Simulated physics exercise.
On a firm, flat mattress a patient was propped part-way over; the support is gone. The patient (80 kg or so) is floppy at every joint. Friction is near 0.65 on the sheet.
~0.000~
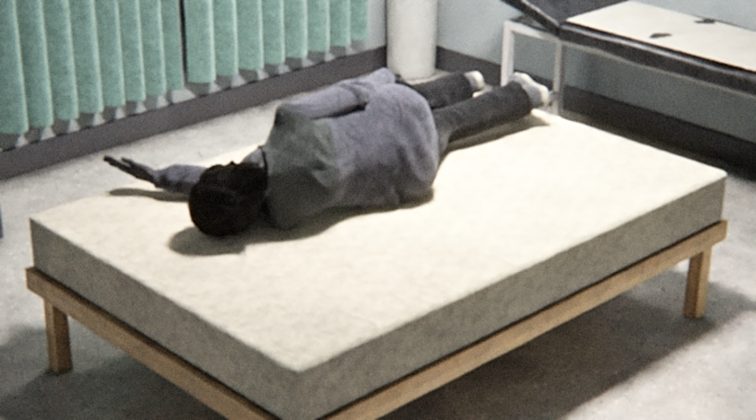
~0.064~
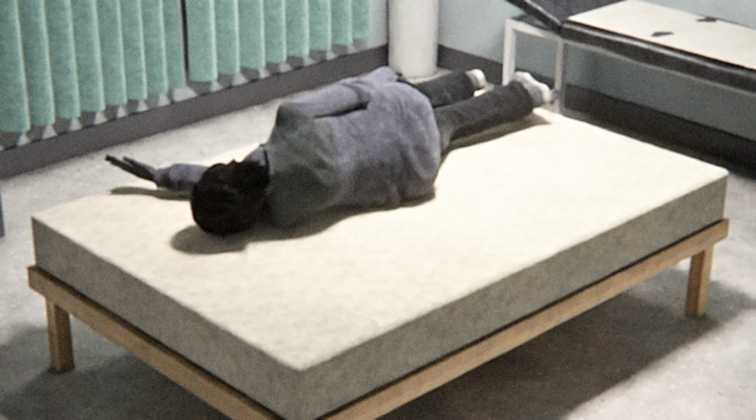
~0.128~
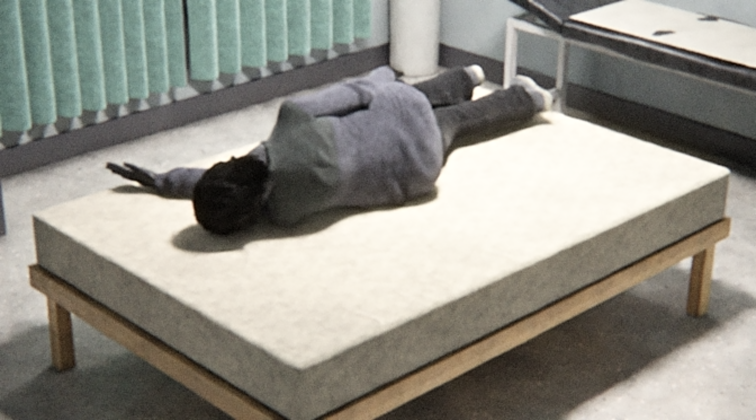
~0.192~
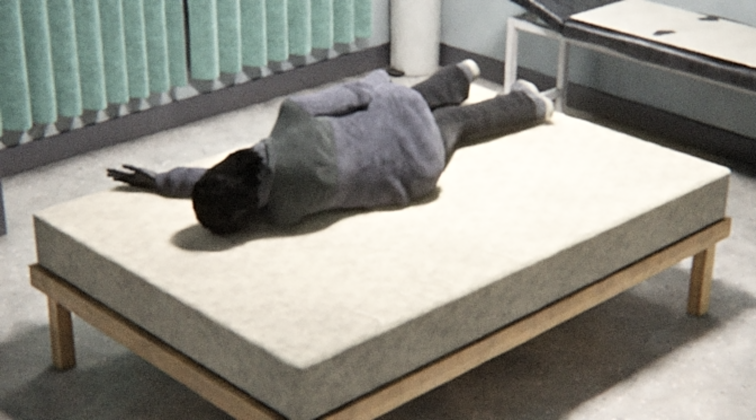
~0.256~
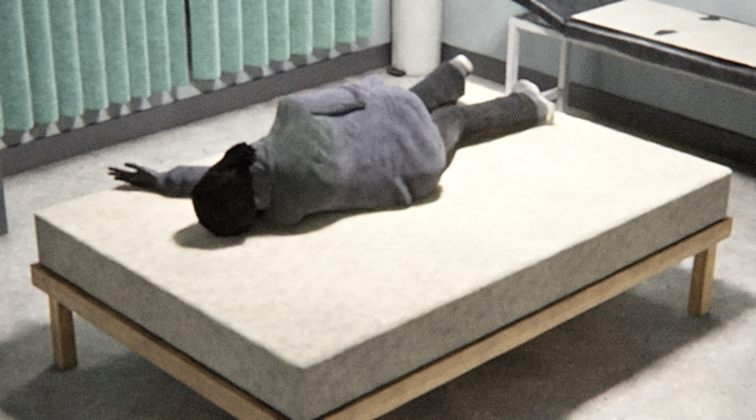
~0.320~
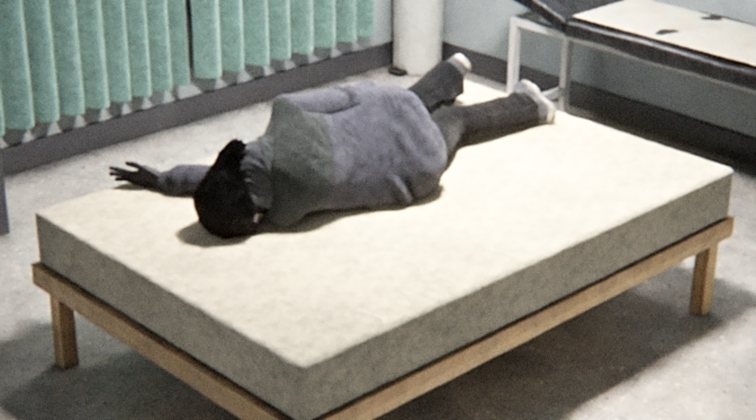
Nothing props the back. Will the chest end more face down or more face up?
This time the chest tips towards the front.
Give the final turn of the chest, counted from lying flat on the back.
Turned some 150°.
After 0.54 s the chest is turned 125° from lying flat on the back, near (286, 162) in the last picture's view.
After 0.94 s the chest is turned 150° from lying flat on the back, near (281, 161) in the last picture's view.
After 1.54 s the chest is turned 150° from lying flat on the back, near (279, 161) in the last picture's view.
When all is still (3.1 s), chest rolls forwards.
